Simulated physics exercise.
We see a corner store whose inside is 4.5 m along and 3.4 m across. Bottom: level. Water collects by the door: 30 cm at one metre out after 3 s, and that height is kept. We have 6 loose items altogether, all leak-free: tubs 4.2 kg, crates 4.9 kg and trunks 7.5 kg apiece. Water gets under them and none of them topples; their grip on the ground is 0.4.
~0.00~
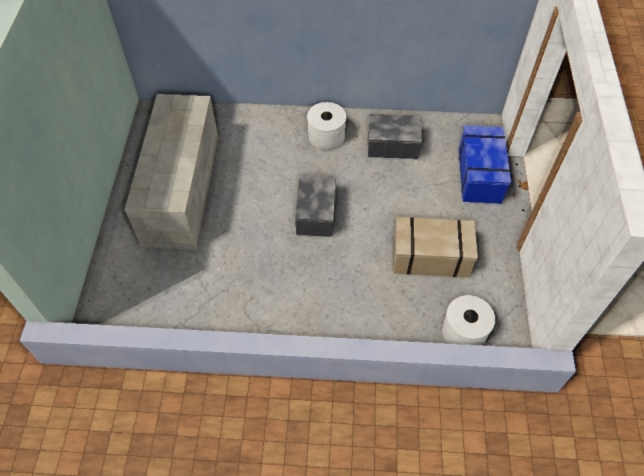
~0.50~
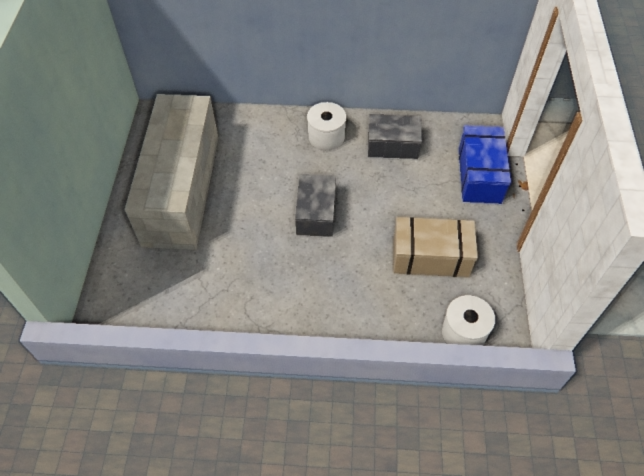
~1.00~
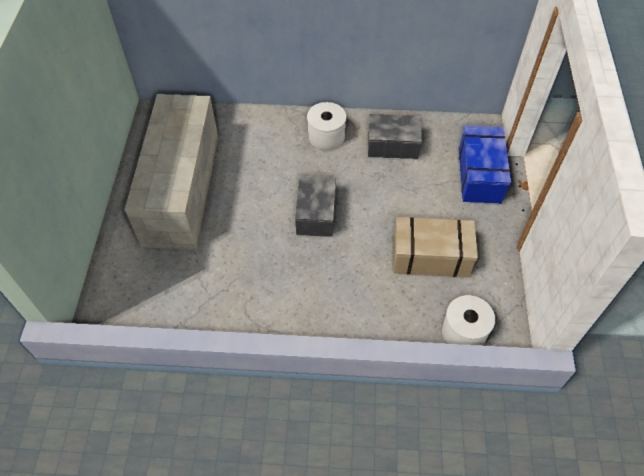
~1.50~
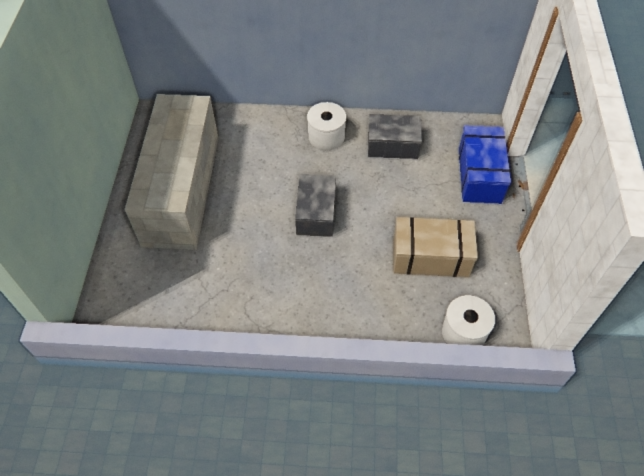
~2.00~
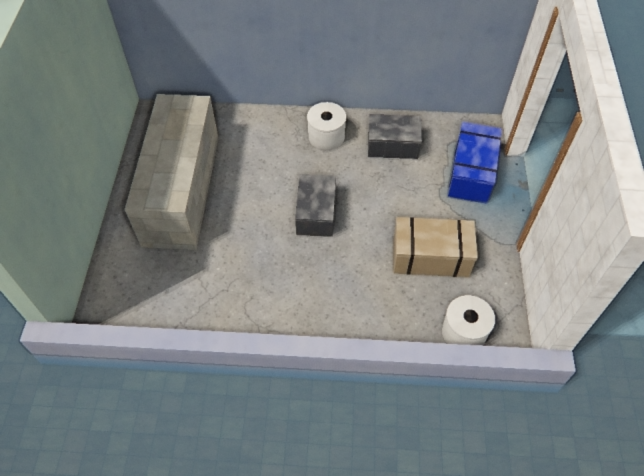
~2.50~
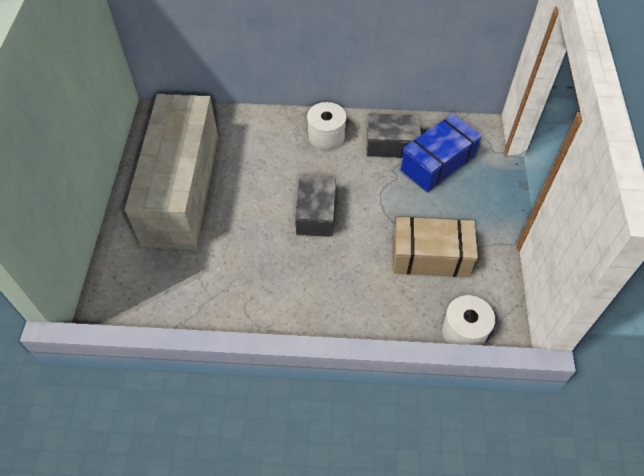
Water rises over the tiled ground outside a small room, then spreads in through the doorway on the right, pushing the blue trunk leftward and turning it beside a dark crate while the other objects stay in place.
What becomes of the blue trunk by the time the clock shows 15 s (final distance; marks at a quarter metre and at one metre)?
Is swept away.
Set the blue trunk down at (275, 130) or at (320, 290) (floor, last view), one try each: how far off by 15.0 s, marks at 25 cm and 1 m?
Respectively, it ends up distant and ends up distant.
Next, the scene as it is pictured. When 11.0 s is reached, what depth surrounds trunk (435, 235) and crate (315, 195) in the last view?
Roughly 13 and 20 cm.
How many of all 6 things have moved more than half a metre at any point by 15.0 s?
The count comes to 6.
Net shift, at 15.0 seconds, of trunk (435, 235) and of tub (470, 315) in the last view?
120 cm, 200 cm.
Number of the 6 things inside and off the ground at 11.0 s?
Total: 6.
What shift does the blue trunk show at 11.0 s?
Roughly 250 cm.
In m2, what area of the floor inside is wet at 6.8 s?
About 14 m2.
After 3.5 s the blue trunk is near (407, 111), 1.0 m from its start, afloat; 1 afloat.
After 6.8 s the blue trunk is near (249, 98), 2.8 m from its start, afloat; 5 afloat.
After 11.0 s the blue trunk is near (252, 109), 2.7 m from its start, afloat; 6 afloat.
After 15.0 s the blue trunk is near (251, 128), 2.6 m from its start, afloat; 6 afloat.
